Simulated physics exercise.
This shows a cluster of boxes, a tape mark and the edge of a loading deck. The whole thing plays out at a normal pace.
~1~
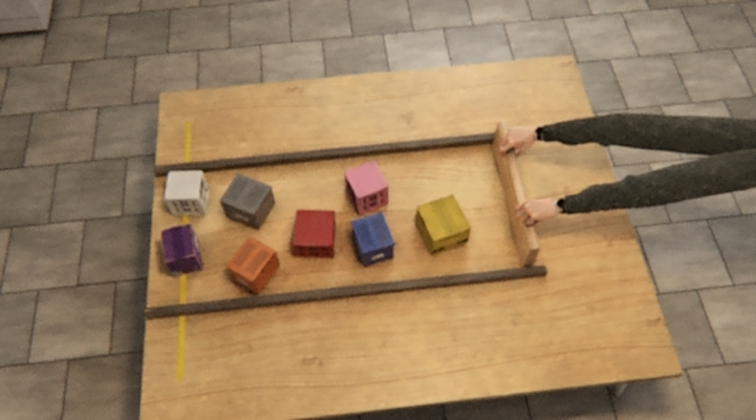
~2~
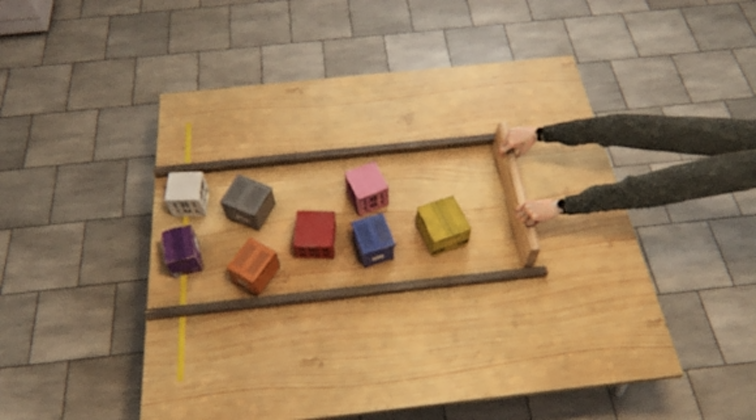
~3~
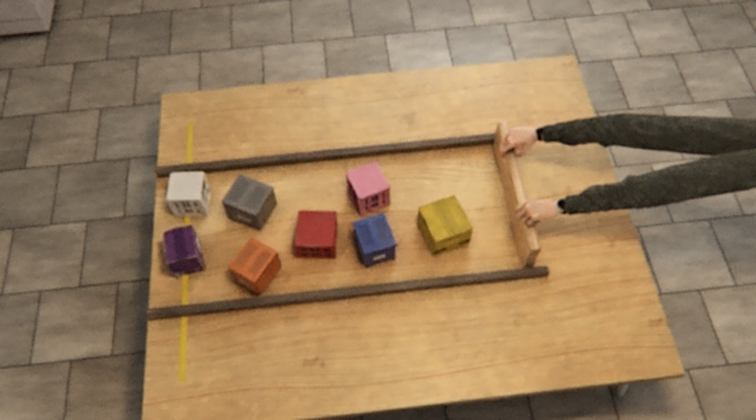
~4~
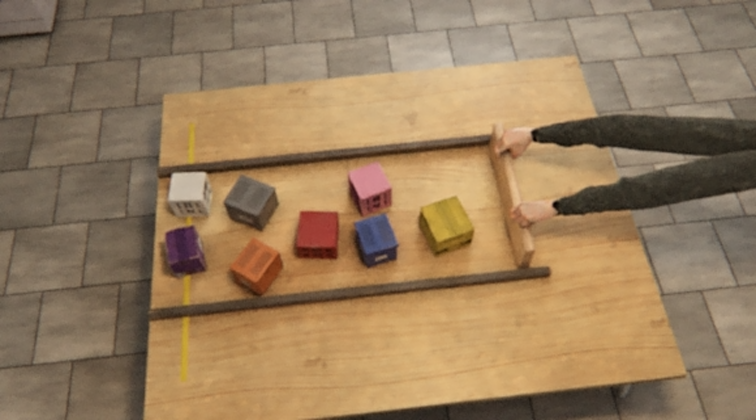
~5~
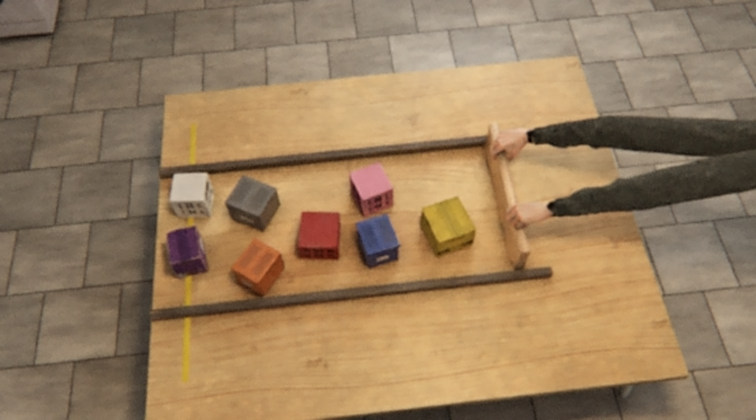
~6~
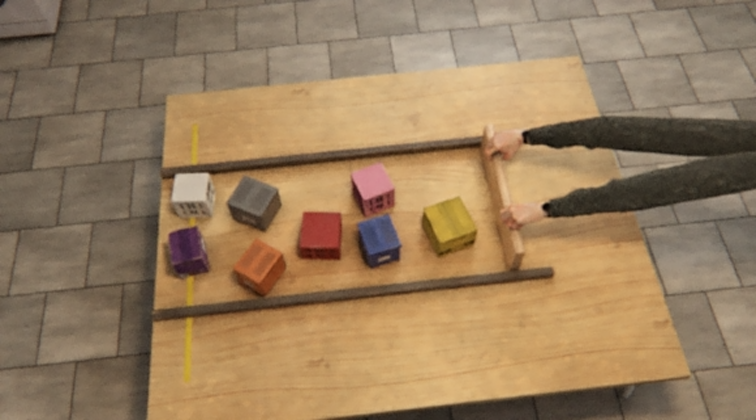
On a wooden table over a grey tiled floor, eight coloured boxes sit scattered between two dark rails, the white and purple ones by a yellow line at the left. Two dark-sleeved arms grip a wooden plank at the right, then slide it slightly left, while the boxes stay practically still.
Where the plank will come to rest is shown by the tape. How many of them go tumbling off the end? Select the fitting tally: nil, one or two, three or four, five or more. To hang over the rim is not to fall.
I expect five or a larger number to end up below.
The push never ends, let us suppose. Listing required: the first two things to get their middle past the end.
First up is the purple parcel, with the red crate next.
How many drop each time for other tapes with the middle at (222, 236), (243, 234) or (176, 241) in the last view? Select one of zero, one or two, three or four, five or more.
The falls would be 3 or 4; three or four; five or more.
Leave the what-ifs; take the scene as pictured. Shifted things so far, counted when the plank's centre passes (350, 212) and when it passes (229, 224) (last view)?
The number moved is 6 and then 8.
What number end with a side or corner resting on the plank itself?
It adds up to 2.
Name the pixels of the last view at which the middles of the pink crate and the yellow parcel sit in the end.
Roughly (172, 208), and the other roughly (167, 253).
Soon after, none off yet; purple parcel at rest near (189, 252); white crate at rest near (194, 196); grey tote at rest near (255, 204).
After that, none off yet; purple parcel at rest near (189, 252); white crate at rest near (194, 196); grey tote displaced a little near (240, 200).
And then, one off so far; purple parcel on its way down near (131, 296); white crate displaced about its own width near (163, 196); grey tote displaced about its own width near (198, 202).
In the end, the number that fall off is five or more; gone, blue tote, red crate, orange tote, grey tote, white crate and purple parcel.
